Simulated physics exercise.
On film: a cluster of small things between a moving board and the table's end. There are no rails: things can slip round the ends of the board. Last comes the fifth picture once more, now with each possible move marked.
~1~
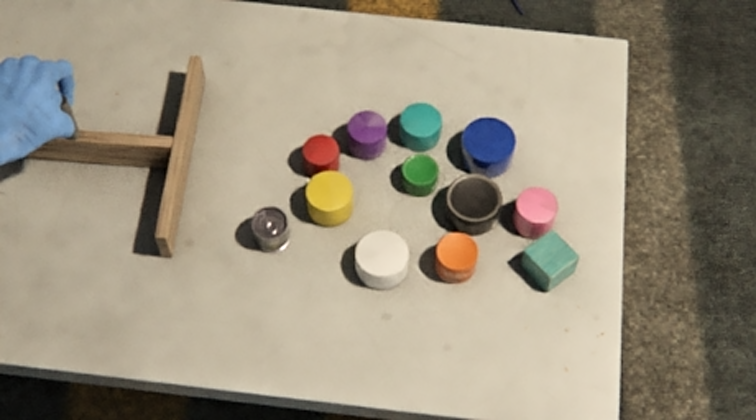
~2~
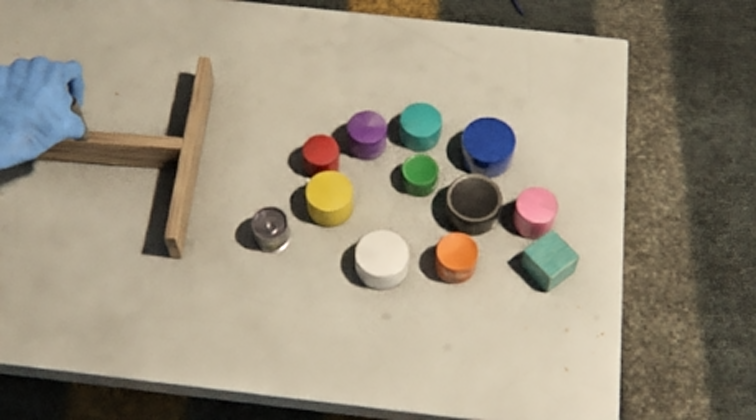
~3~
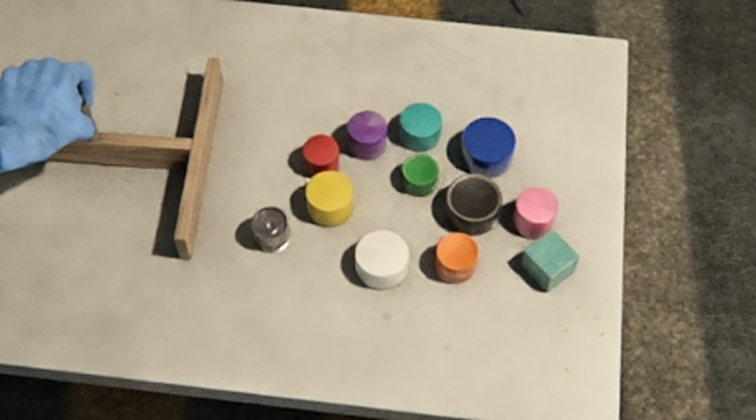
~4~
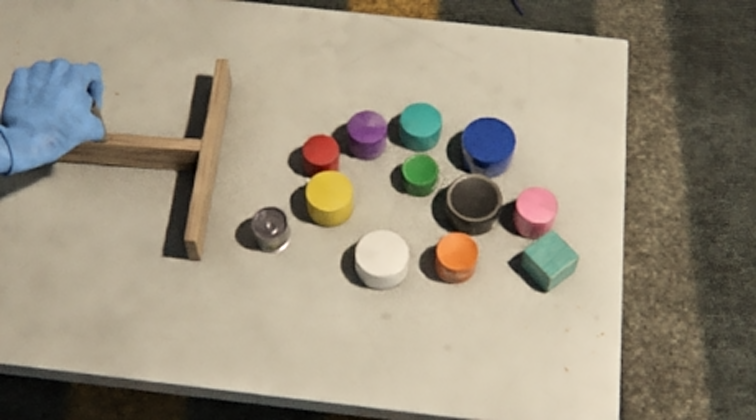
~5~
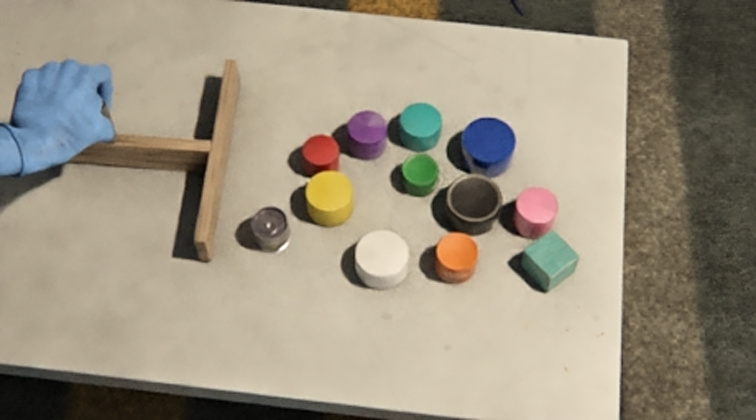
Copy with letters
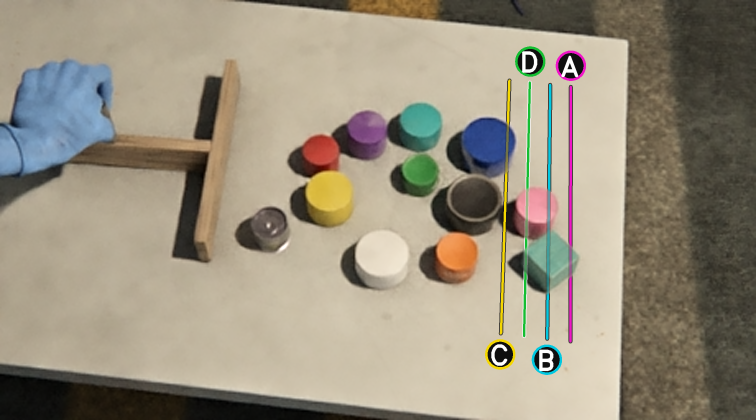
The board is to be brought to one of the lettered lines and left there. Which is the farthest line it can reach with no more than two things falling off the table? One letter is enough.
As far as mark B.
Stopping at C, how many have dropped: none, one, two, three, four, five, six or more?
By then, none.
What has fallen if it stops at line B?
It is the pink tin.
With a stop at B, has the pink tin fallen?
Yes.
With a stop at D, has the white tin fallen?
No.
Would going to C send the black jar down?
No.
On the marked copy, A at (571, 207); B at (549, 204); C at (505, 200); D at (527, 202).
With B. Early on, board (335, 159); white tin (389, 262); grey tin (353, 238).
Further on, board (454, 172); pink tin (576, 218); turquoise block (557, 267).
At the end, board (549, 182); pink tin over the edge; black jar (616, 251); one fallen.
As for the rest, A drops five; C is within the limit but short; D is within the limit but short.
